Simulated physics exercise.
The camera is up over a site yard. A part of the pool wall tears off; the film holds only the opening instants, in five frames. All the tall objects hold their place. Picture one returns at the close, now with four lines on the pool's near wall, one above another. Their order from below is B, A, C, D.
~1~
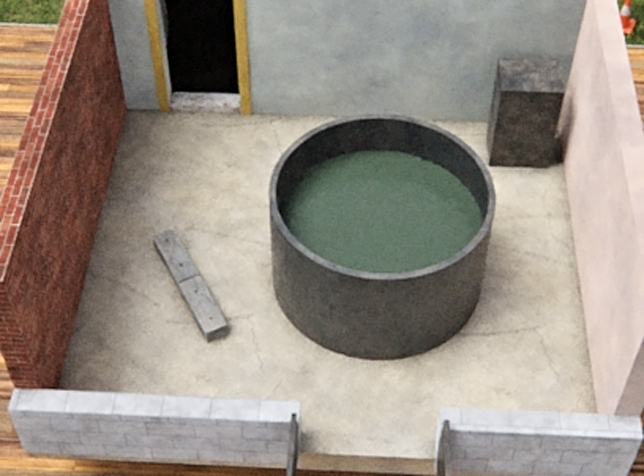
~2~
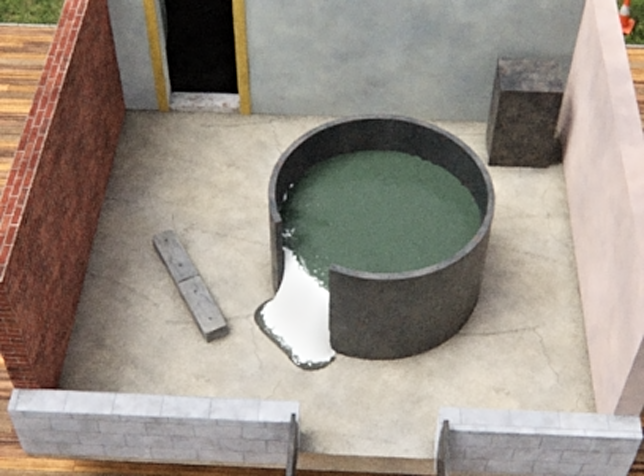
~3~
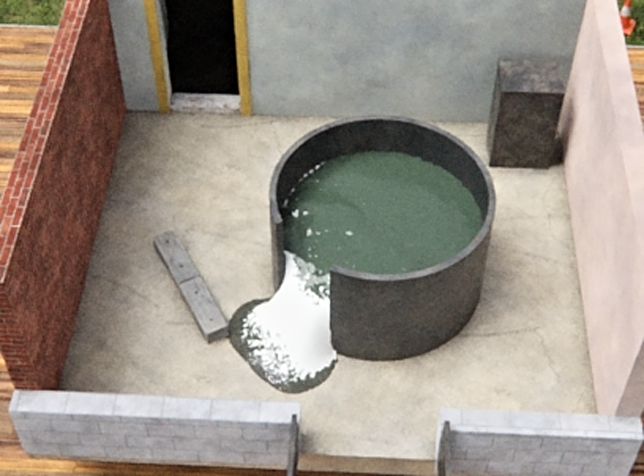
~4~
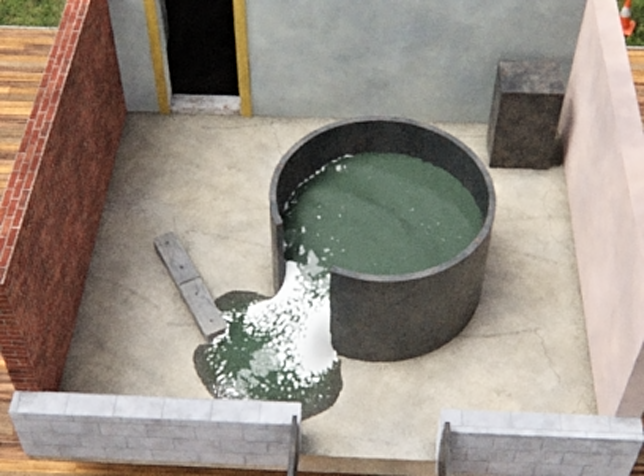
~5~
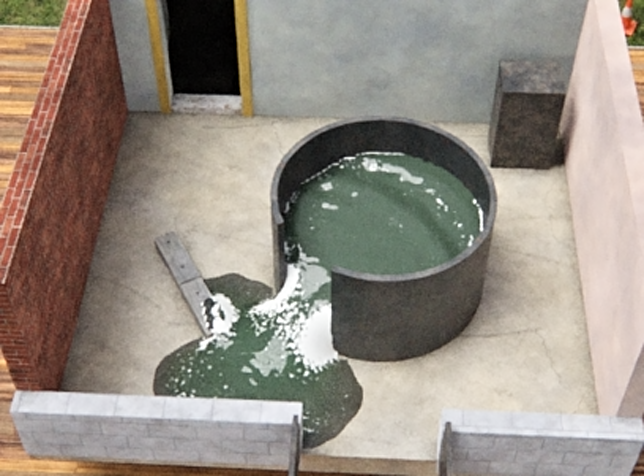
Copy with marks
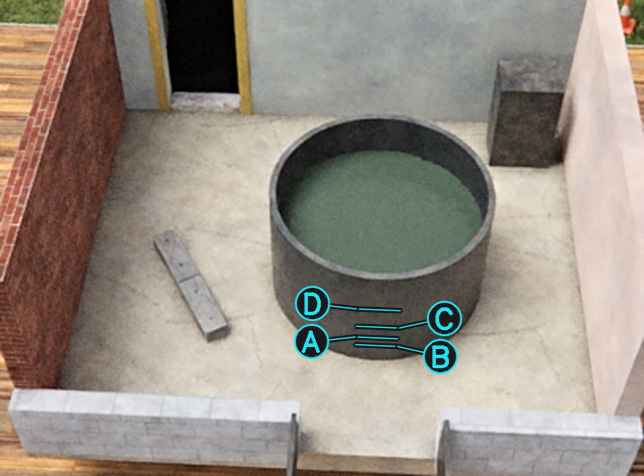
A round dark grey pool of green water stands right of centre in a pale walled yard, seen from above by a still camera. A red brick wall runs along the left, a yellow-framed doorway opens behind, and a grey slab lies left of the pool. Water pours white through a gap in the pool's front-left side, spreading forward and left around the slab's near end.
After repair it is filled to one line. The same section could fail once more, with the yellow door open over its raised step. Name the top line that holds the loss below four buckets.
Use level A.
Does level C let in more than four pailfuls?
Yes, that goes wrong.
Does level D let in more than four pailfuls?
Yes.
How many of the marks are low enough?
Two of them.
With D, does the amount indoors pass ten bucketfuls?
Yes, it does.
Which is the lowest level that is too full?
That would be C.
On the marked copy, A at (376, 337); B at (376, 345); C at (377, 327); D at (378, 309); from the bottom up B, A, C, D.
For level A, a bucket or two gets in.
For level B, nothing gets over.
For level C, about 10 bucketfuls get in.
For level D, dozens of bucketfuls pour in.
